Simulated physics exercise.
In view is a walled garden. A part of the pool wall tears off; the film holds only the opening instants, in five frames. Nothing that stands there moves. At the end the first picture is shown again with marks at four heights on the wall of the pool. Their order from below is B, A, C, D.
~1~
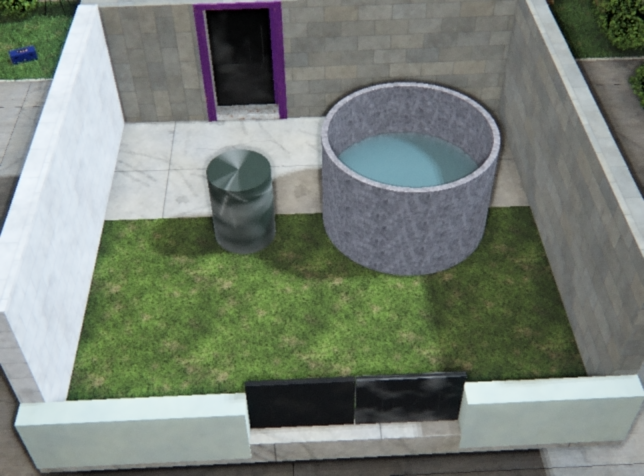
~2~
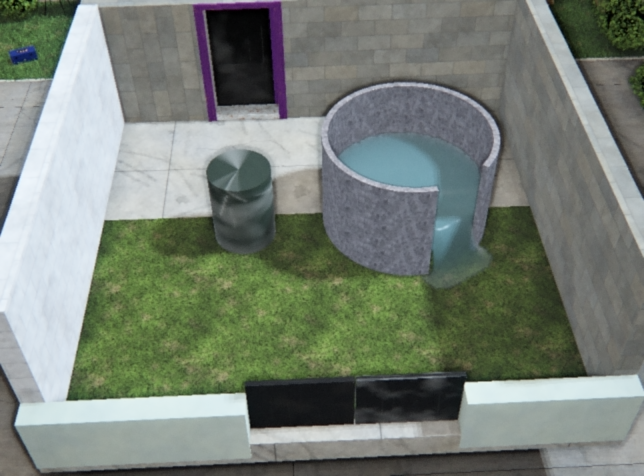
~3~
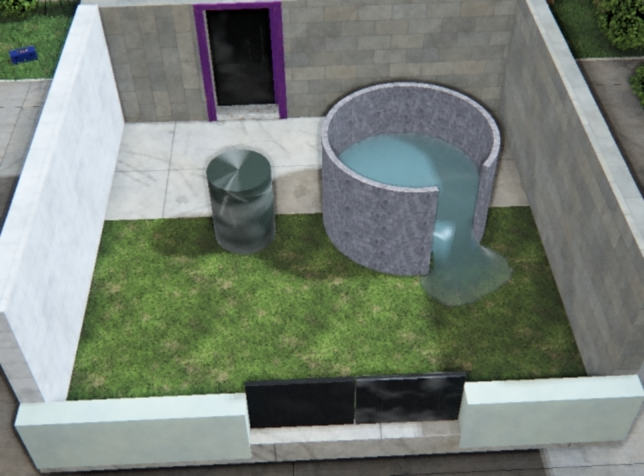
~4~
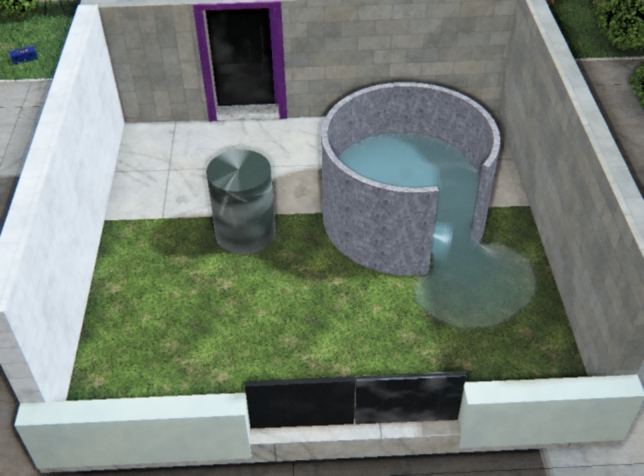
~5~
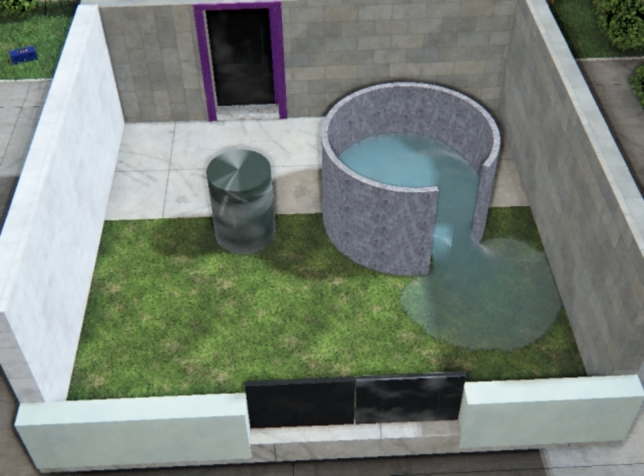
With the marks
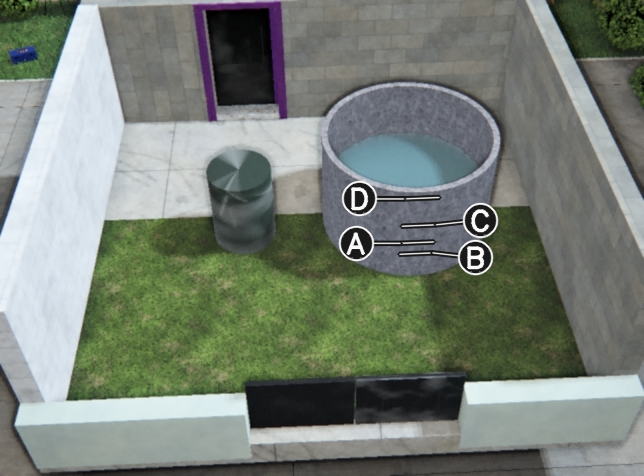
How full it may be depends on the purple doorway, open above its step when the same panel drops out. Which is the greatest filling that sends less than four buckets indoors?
Line C just does it.
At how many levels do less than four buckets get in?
Three.
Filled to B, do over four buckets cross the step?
No.
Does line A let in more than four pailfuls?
No, that is safe.
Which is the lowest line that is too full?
That is line D.
On the marked copy, A at (417, 242); B at (416, 253); C at (418, 225); D at (421, 198); from the bottom up B, A, C, D.
Choosing A, nothing gets over.
Choosing B, nothing gets over.
Choosing C, a bucket or two gets in.
Choosing D, about 10 bucketfuls get in.
